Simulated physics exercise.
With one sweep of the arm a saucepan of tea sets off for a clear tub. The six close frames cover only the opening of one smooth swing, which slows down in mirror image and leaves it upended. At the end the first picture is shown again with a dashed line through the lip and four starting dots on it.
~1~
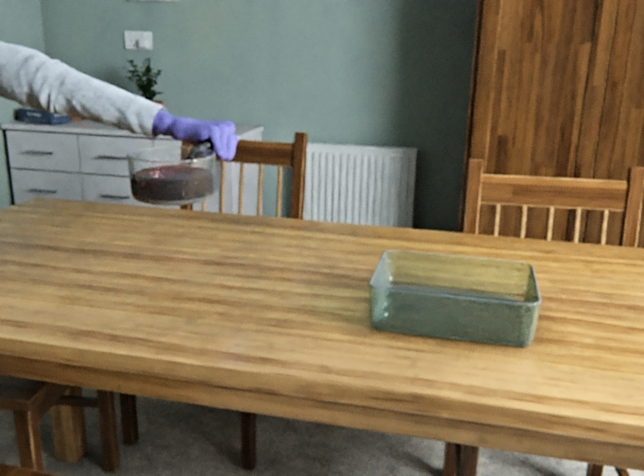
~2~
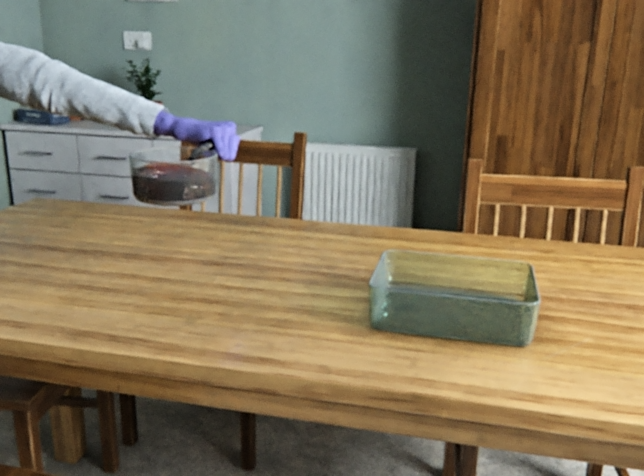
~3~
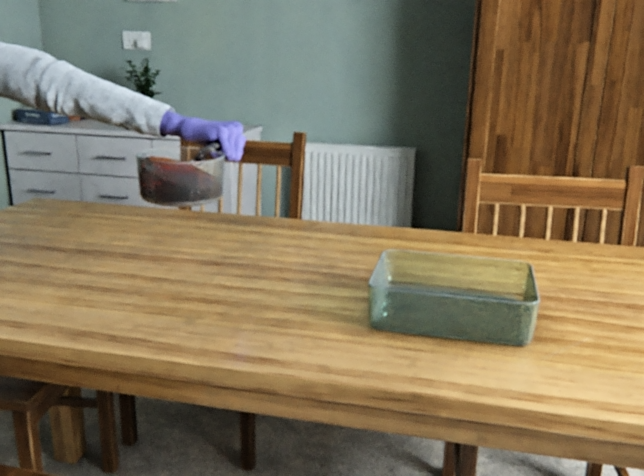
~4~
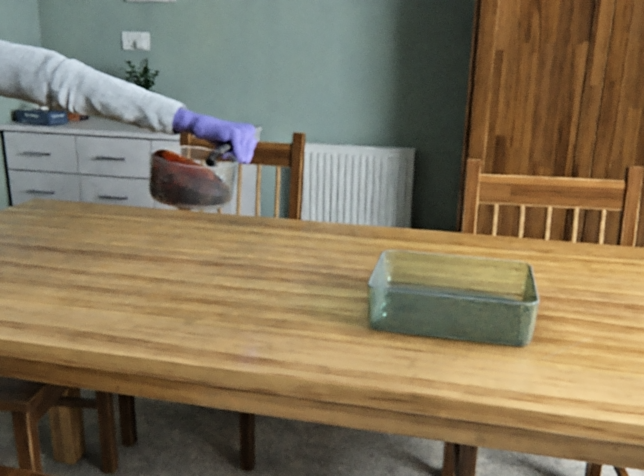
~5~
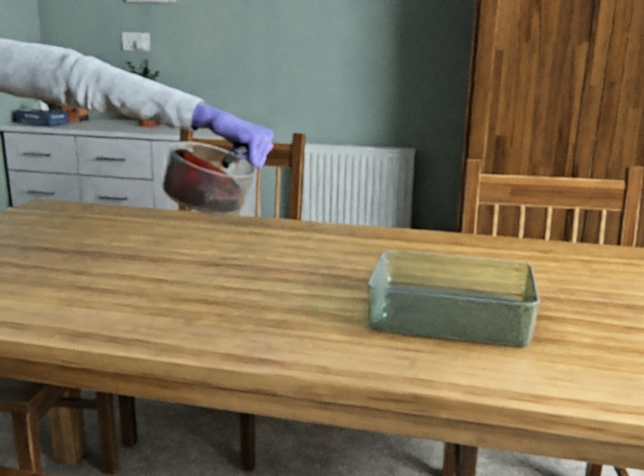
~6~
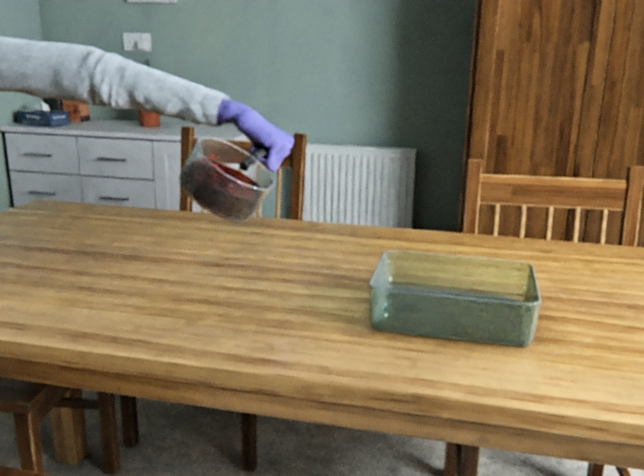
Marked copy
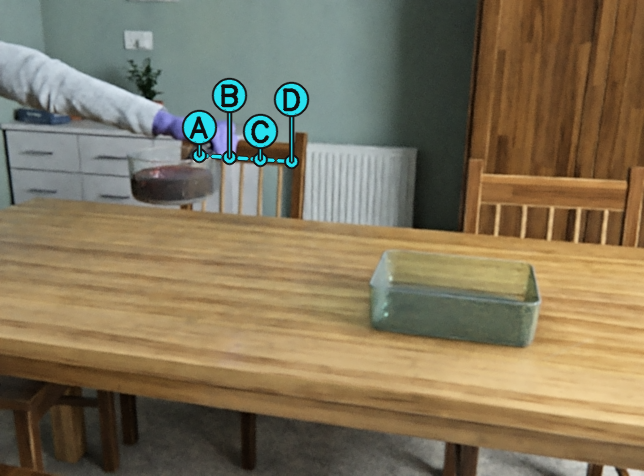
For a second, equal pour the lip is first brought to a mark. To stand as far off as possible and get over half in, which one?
It is B.
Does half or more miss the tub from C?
No.
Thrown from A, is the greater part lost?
Yes, that goes wrong.
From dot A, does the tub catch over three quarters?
No, it does not.
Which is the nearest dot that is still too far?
A.
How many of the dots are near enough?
Three.
On the marked copy, A at (199, 155); B at (229, 157); C at (260, 159); D at (291, 161).
For dot A, about 23 % lands in the tub, 71 % falls short and 6 % goes beside or beyond.
For dot B, about 63 % lands in the tub, 23 % falls short and 14 % goes beside or beyond.
For dot C, about 67 % lands in the tub, 9 % falls short and 24 % goes beside or beyond.
For dot D, about 63 % lands in the tub, 8 % falls short and 29 % goes beside or beyond.
